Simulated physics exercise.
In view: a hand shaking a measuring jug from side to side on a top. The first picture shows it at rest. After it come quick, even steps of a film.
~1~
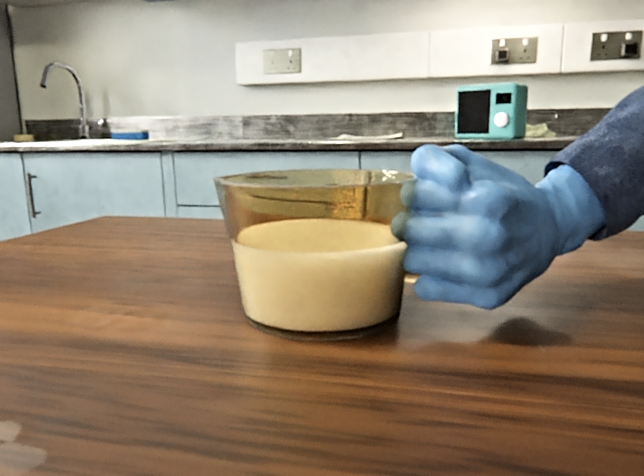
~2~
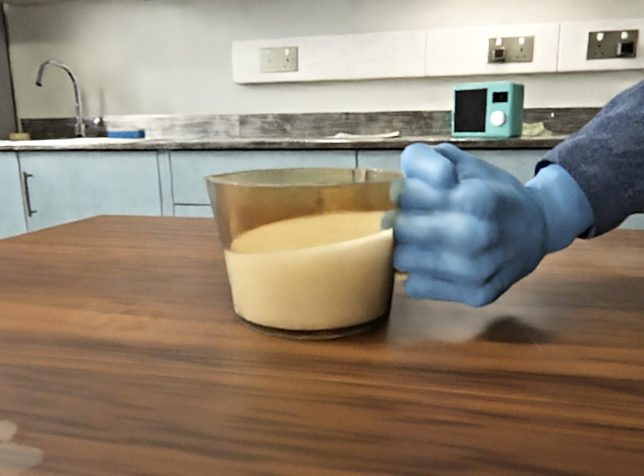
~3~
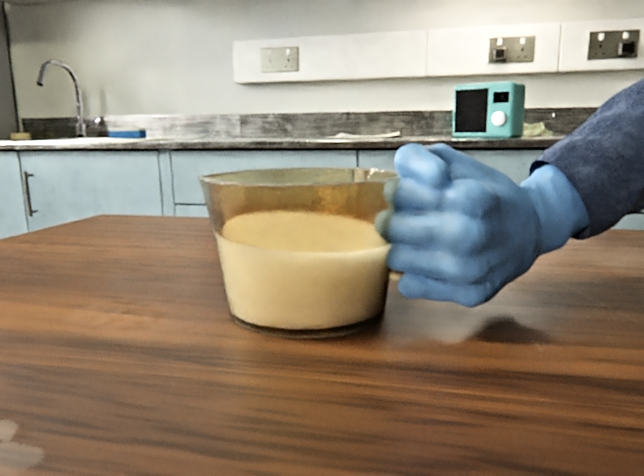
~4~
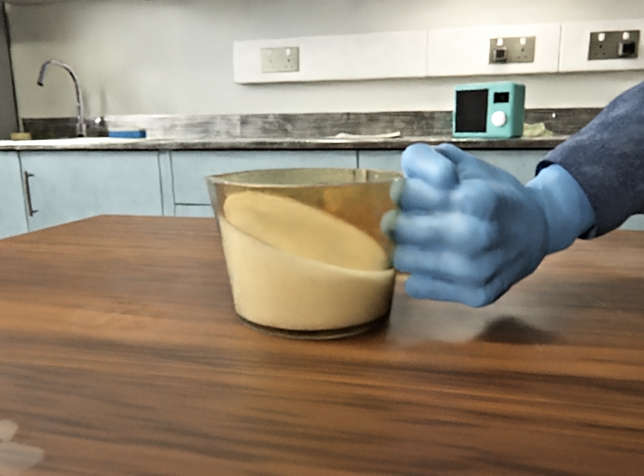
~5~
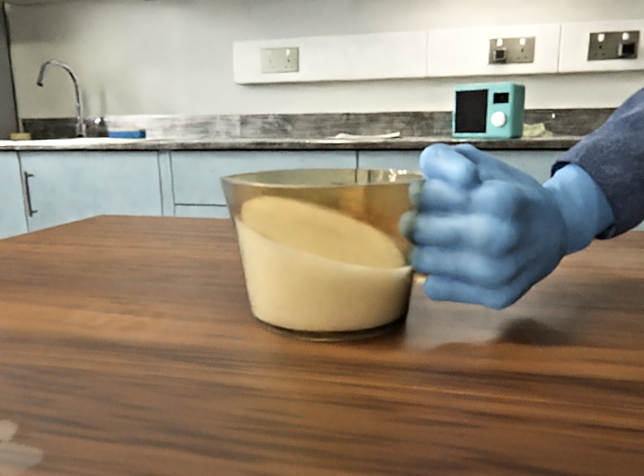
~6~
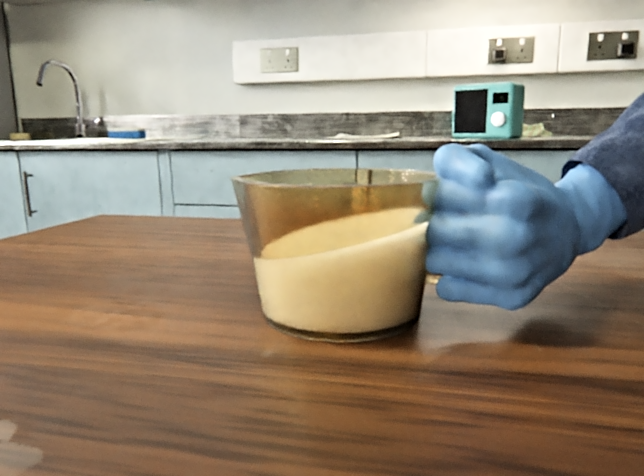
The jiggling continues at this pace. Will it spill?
As it turns out, it slops over.
A moment on, the highest wave so far goes over the rim.
When it is over, the highest wave so far goes over the rim; some is on the top.
